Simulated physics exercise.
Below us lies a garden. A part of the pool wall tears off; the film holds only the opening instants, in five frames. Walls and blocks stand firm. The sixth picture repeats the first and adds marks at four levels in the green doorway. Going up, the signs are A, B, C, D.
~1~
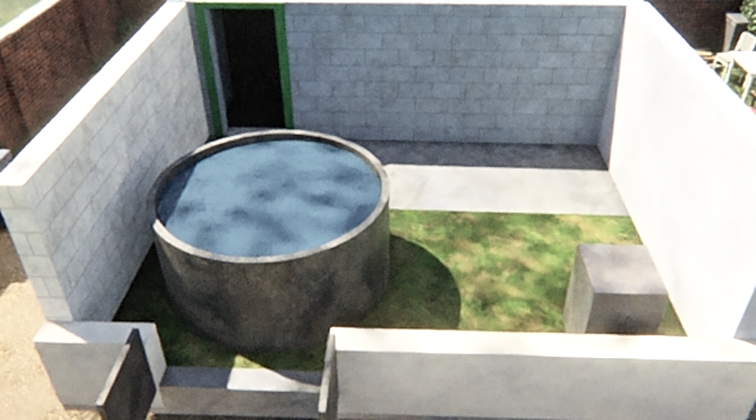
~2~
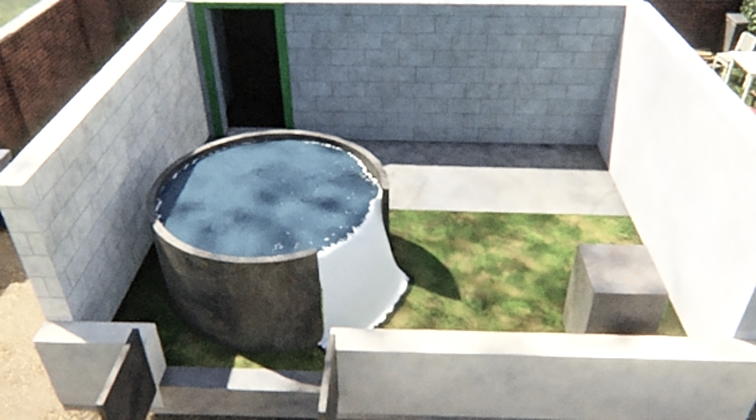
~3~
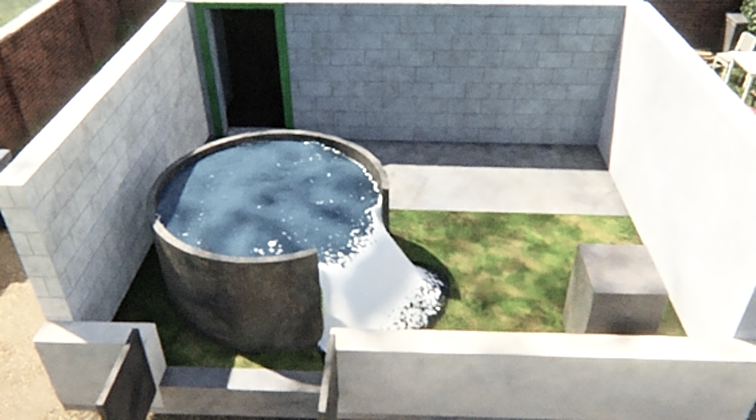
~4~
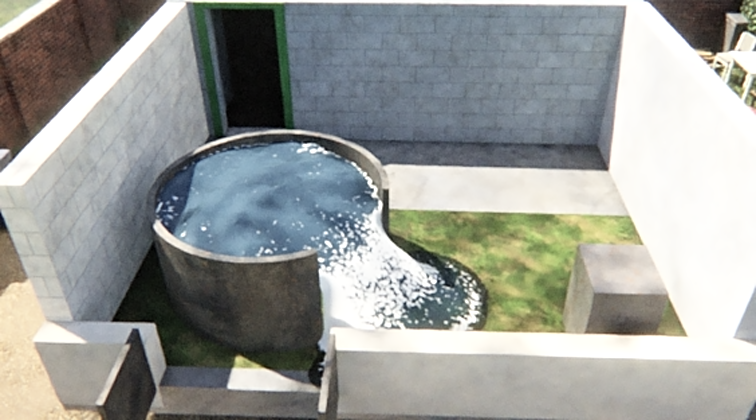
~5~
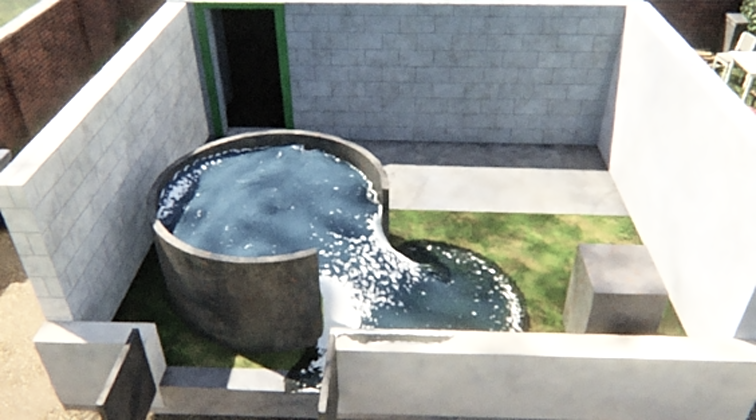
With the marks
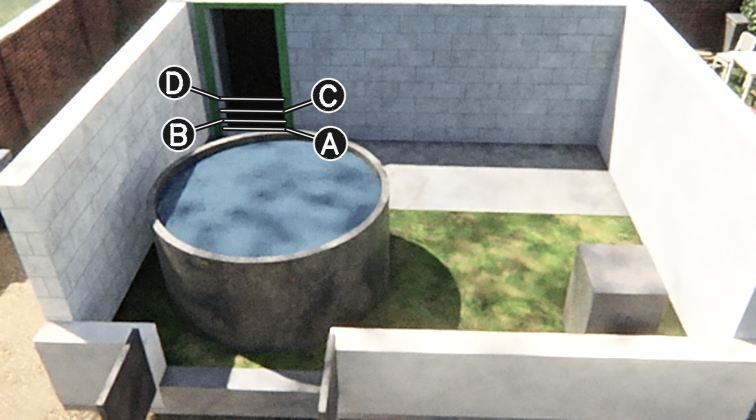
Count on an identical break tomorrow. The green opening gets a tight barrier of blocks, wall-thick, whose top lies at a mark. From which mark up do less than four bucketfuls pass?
Go for B.
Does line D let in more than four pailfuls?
No, not at all.
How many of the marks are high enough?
Three of the four.
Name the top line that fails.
That would be A.
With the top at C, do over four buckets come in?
No, that is safe.
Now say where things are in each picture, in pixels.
The first picture shows water in the pool at rest, its middle at (271, 193); foot of the green doorway at (255, 137); open gate at (242, 321).
In the second picture, 2 % of the ground under water, visible out to (395, 269).
In the third picture, 5 % of the ground under water, visible out to (435, 275).
In the fourth picture, 9 % of the ground under water, visible out to (476, 284).
In the fifth picture, 14 % of the ground under water, visible out to (516, 304).
In white, A at (254, 128); B at (253, 120); C at (252, 111); D at (251, 99); from the bottom up A, B, C, D.
For line A, about 10 bucketfuls get in.
For line B, nothing gets over.
For line C, nothing gets over.
For line D, nothing gets over.
